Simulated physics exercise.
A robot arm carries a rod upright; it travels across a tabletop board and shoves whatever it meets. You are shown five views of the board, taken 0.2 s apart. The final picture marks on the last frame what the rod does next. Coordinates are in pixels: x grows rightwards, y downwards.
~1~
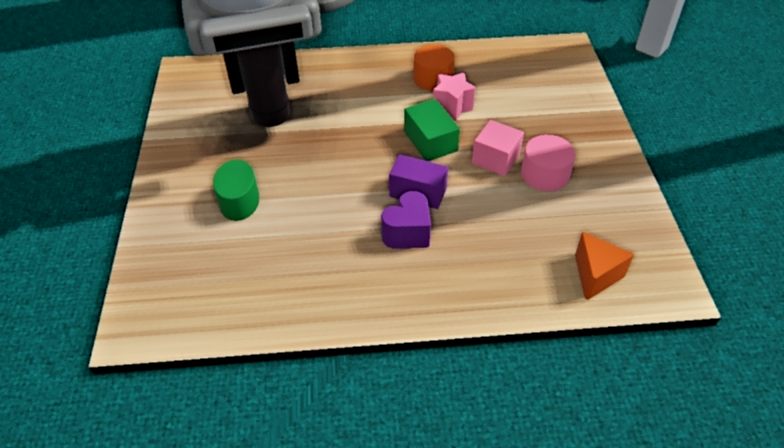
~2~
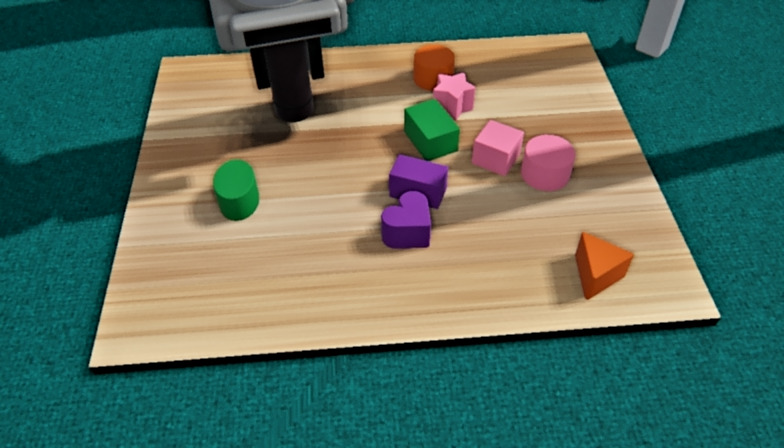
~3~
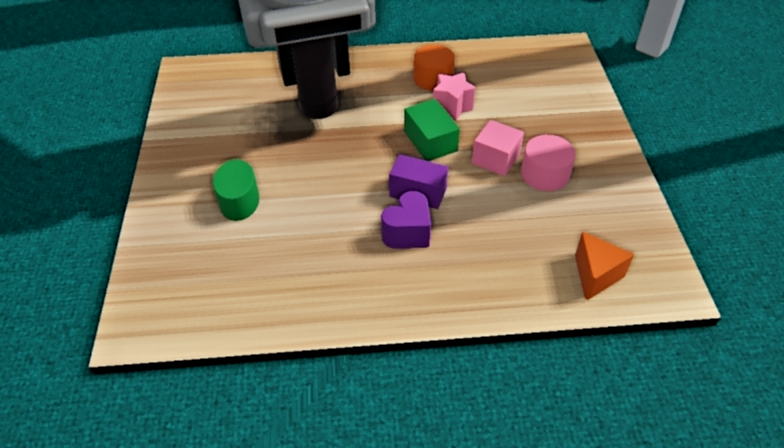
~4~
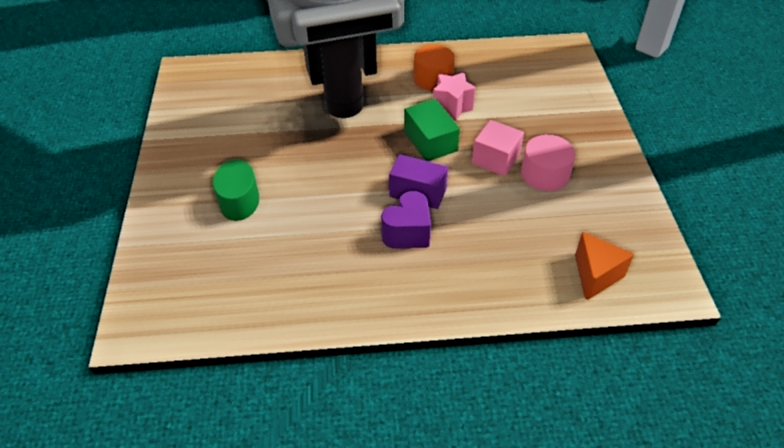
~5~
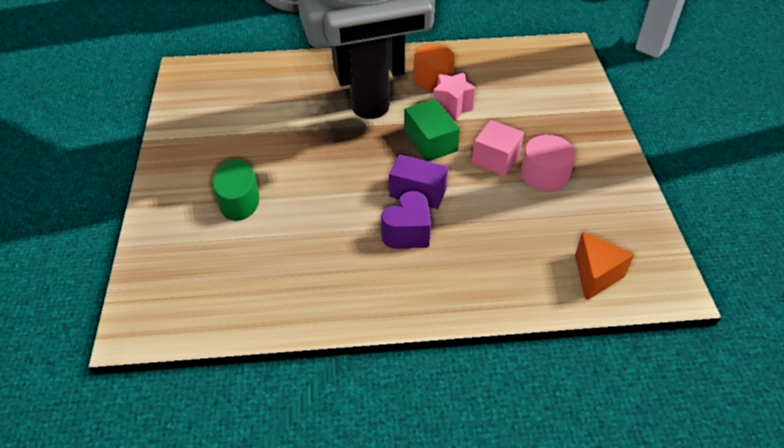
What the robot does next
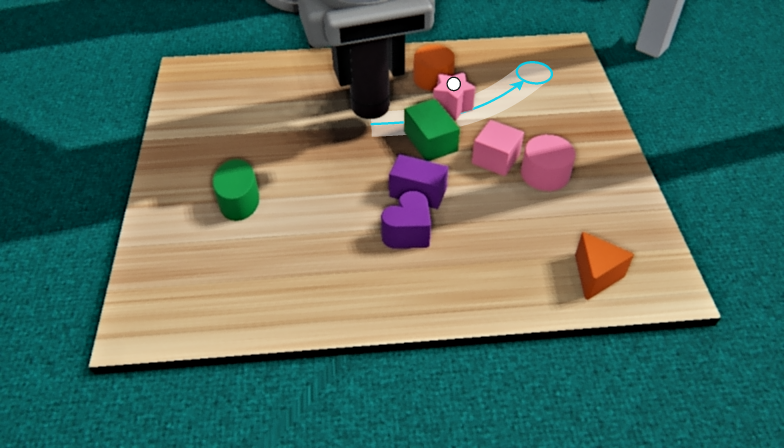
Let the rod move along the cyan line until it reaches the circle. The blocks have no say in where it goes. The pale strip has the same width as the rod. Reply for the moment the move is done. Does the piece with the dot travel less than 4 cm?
No, that is not what happens.
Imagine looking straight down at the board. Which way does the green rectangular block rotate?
Looking down, my answer is that the green rectangular block rotates clockwise.
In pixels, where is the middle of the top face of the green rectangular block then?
I'd guess (464, 124).
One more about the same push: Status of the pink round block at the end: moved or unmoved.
By the last moment, the pink round block will still be in its place.
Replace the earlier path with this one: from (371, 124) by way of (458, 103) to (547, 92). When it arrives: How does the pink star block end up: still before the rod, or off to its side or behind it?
Before the rod.
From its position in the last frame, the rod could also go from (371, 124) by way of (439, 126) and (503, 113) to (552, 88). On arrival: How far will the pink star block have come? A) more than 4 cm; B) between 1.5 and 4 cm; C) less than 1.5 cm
B.
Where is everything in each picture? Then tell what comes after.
The first picture shows rod's lower end (271, 116); green rectangular block (432, 118); orange round block (434, 56); pink star block (454, 84); pink round block (550, 151).
The second picture shows rod (295, 111); blocks still.
The third picture shows rod (319, 108); blocks still.
The fourth picture shows rod (345, 107); blocks still.
The fifth picture shows rod (371, 108); green rectangular block (432, 118); orange round block (434, 56); pink star block (454, 84); pink round block (550, 151).
Drawn move, from (371, 124) via (437, 118) and (494, 100), ending at (534, 73); the dot is on the pink star block.
What follows on the original path. One third of the way, rod (438, 102); green rectangular block (461, 124), turned 50° clockwise; pink star block (461, 80), turned 15° clockwise.
Two thirds of the way, rod (497, 84); green rectangular block (464, 124), turned 60° clockwise; pink star block (498, 57), turned 25° anticlockwise.
At the end, rod (537, 57); green rectangular block (464, 124), turned 60° clockwise; orange round block still; pink star block (506, 42), turned 90° anticlockwise; pink round block still.
